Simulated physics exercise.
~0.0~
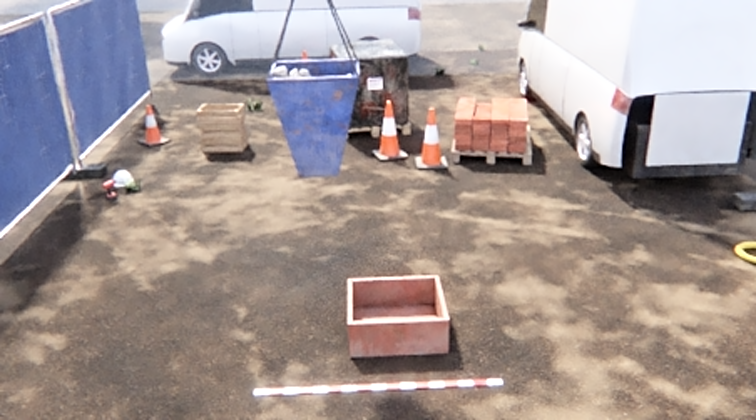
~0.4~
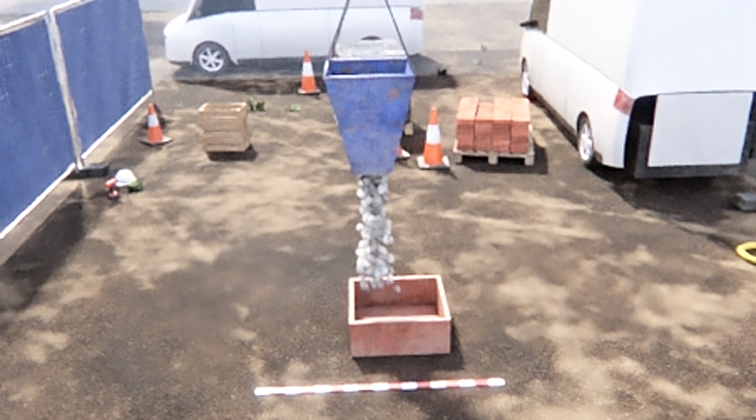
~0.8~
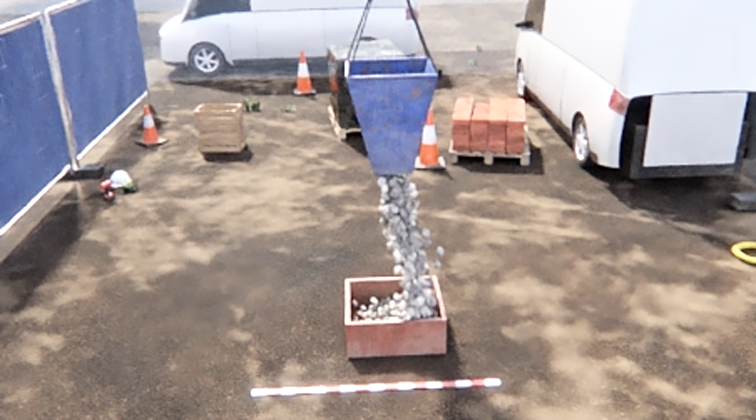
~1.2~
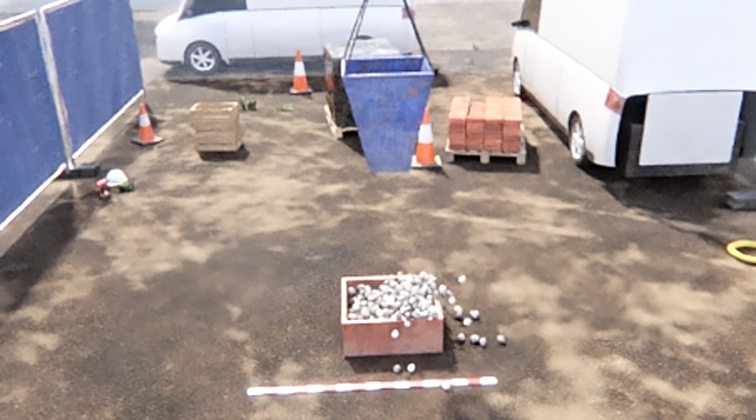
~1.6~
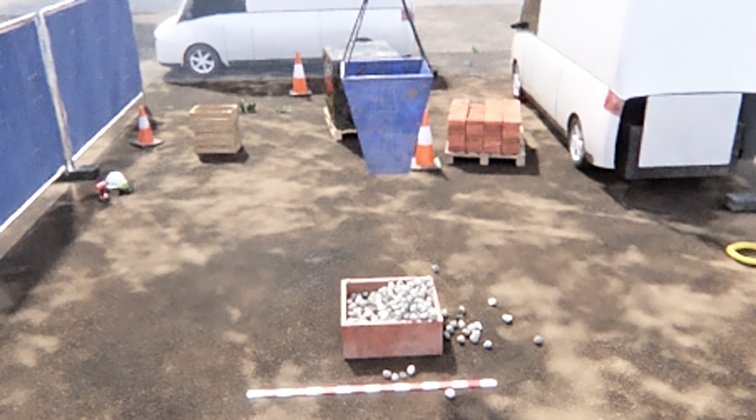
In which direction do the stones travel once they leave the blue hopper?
The stones travel down from the hopper, toward the reddish bin on the ground.
